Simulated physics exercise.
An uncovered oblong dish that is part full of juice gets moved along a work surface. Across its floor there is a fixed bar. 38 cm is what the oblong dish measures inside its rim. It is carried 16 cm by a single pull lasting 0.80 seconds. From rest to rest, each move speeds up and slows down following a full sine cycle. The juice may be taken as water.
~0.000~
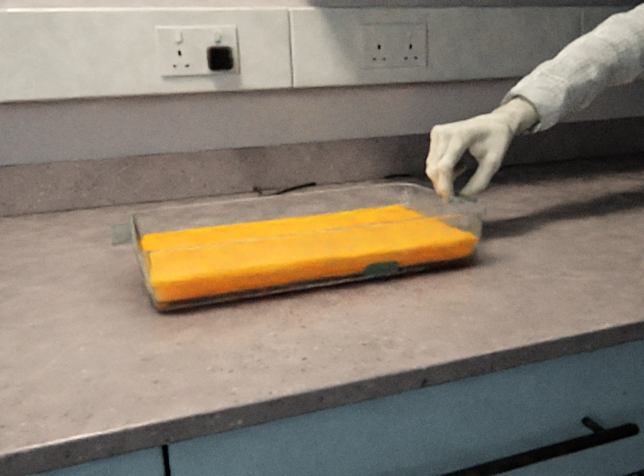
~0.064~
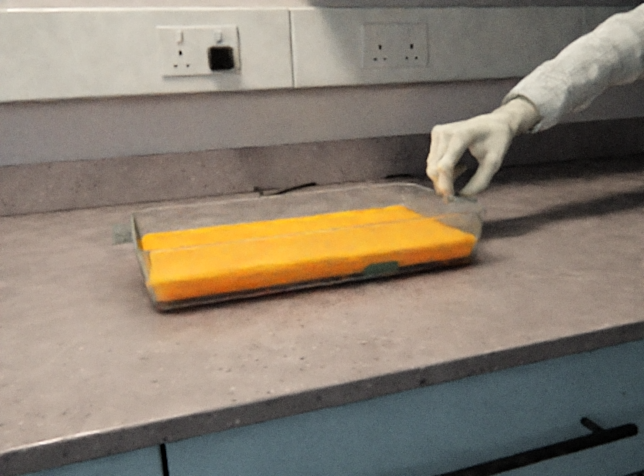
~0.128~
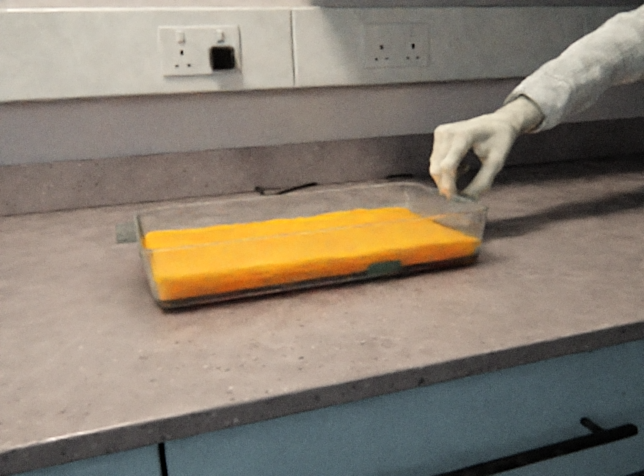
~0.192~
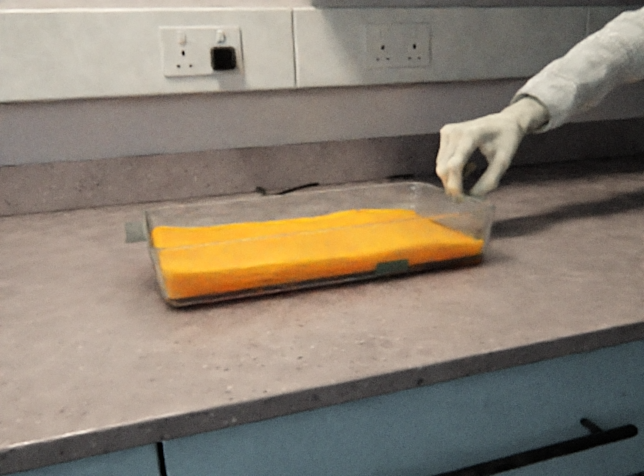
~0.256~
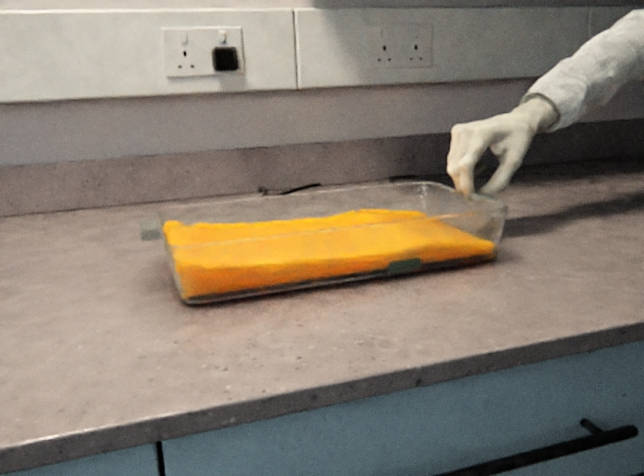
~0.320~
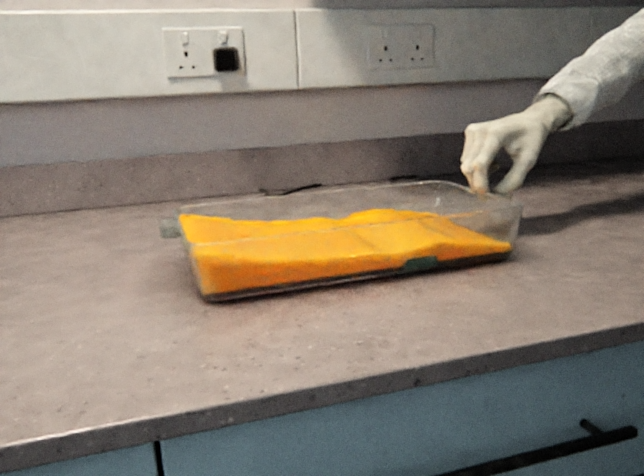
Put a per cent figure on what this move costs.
The move costs about 4 per cent.
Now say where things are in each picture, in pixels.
It has moved 0.0 cm; in the oblong dish the surface runs from (143, 256) to (438, 220), rim (445, 196); the juice stands 32 mm below the rim; the top of the bar is at (380, 263), in the first picture.
It has moved 0.1 cm; in the oblong dish the surface runs from (143, 256) to (437, 220), in the second picture.
It has moved 0.4 cm; in the oblong dish the surface runs from (147, 253) to (440, 222), in the third picture.
It has moved 1.3 cm; in the oblong dish the surface runs from (154, 247) to (445, 224), in the fourth picture.
It has moved 2.8 cm; in the oblong dish the surface runs from (167, 240) to (448, 224), in the fifth picture.
It has moved 4.9 cm; in the oblong dish the surface runs from (183, 233) to (446, 225), in the sixth picture.
Then, 0.51 s in, it has gone 12 cm; 0 per cent is out over the left end and 0 over the right.
Then, 0.70 s in, it has gone 16 cm; 0 per cent is out over the left end and 0 over the right.
Then, 0.90 s in, it has gone 16 cm; 0 per cent is out over the left end and 2 over the right.
Then, 1.09 s in, it has gone 16 cm; 0 per cent is out over the left end and 3 over the right.
Finally, 4 per cent is out in all, 1 of it over the left end.
